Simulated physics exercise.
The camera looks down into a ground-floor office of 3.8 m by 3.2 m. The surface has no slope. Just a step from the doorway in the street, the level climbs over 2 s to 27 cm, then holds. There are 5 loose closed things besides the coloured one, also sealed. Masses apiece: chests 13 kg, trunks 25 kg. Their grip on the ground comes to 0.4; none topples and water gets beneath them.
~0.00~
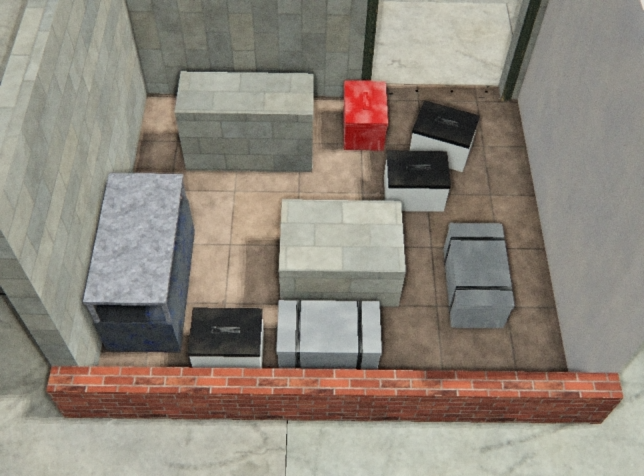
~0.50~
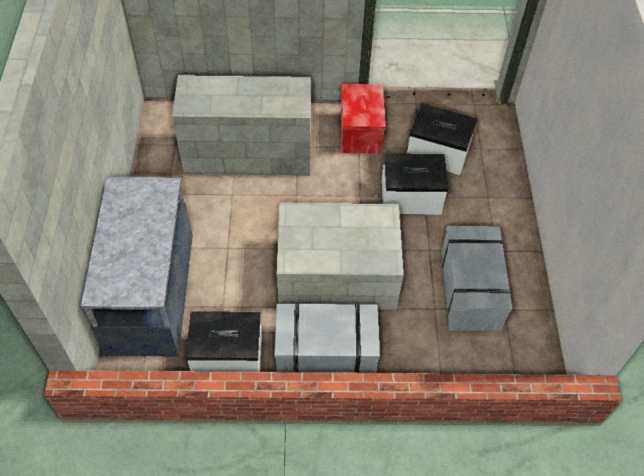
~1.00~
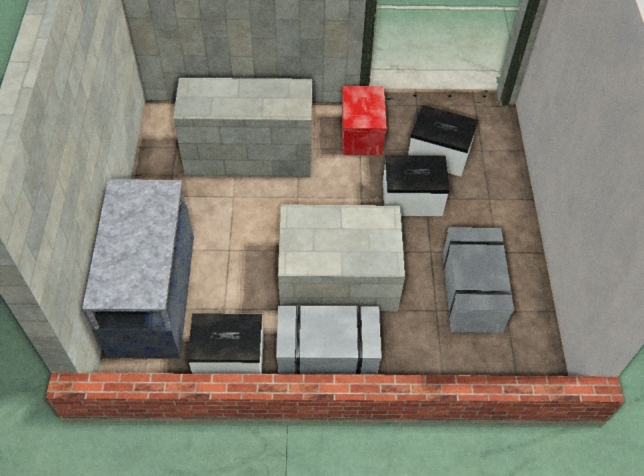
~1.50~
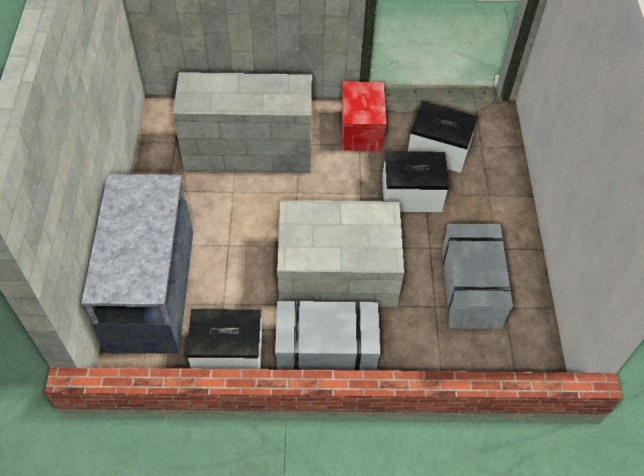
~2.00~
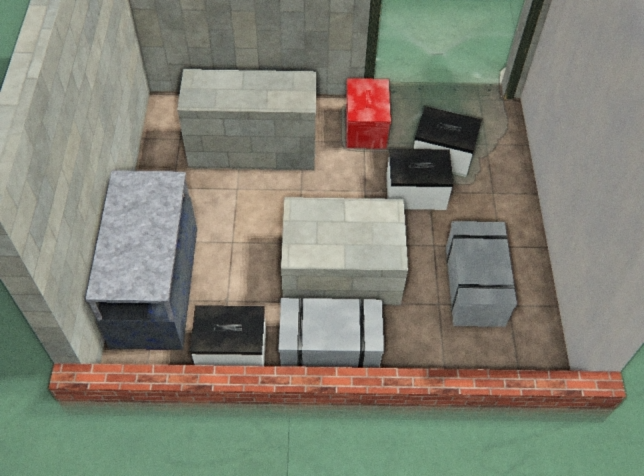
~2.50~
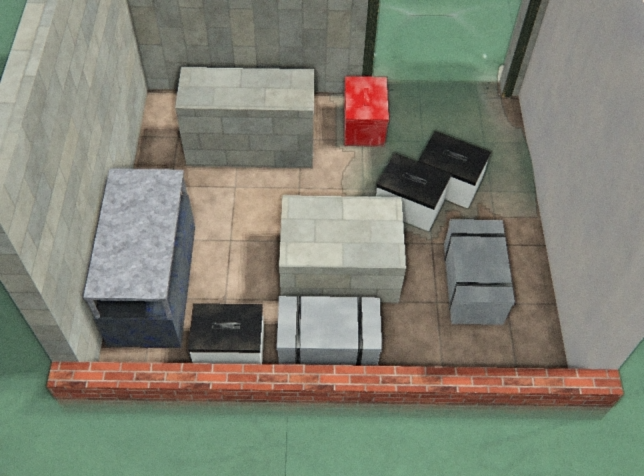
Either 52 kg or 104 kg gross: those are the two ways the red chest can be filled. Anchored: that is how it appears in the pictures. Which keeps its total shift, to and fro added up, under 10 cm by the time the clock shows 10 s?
The heavier option is overkill.
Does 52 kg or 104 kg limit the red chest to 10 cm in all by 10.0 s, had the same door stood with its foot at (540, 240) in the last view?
For that position, the bigger mass alone succeeds.
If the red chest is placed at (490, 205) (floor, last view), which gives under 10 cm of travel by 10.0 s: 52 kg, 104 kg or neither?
Here only the heavier suffices.
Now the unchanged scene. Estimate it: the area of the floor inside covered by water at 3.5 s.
Flooded: Near 5.5 m2.
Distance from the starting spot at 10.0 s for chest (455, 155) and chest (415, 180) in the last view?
First 200 cm, then 150 cm.
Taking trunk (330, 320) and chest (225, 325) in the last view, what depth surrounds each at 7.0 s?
Around 13 cm and 17 cm.
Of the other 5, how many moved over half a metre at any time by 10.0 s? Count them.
4.
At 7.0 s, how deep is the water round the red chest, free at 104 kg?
7 cm, roughly.
After 3.5 s the red chest would be 0 cm from its start with 52 kg and 0 cm from its start with 104 kg; 7 cm of water round it then.
After 4.5 s the red chest would be 0 cm from its start with 52 kg and 0 cm from its start with 104 kg; 7 cm of water round it then.
After 7.0 s the red chest would be 0 cm from its start with 52 kg and 0 cm from its start with 104 kg; 7 cm of water round it then.
After 10.0 s the red chest would be 0 cm from its start with 52 kg and 0 cm from its start with 104 kg; 19 cm of water round it then.
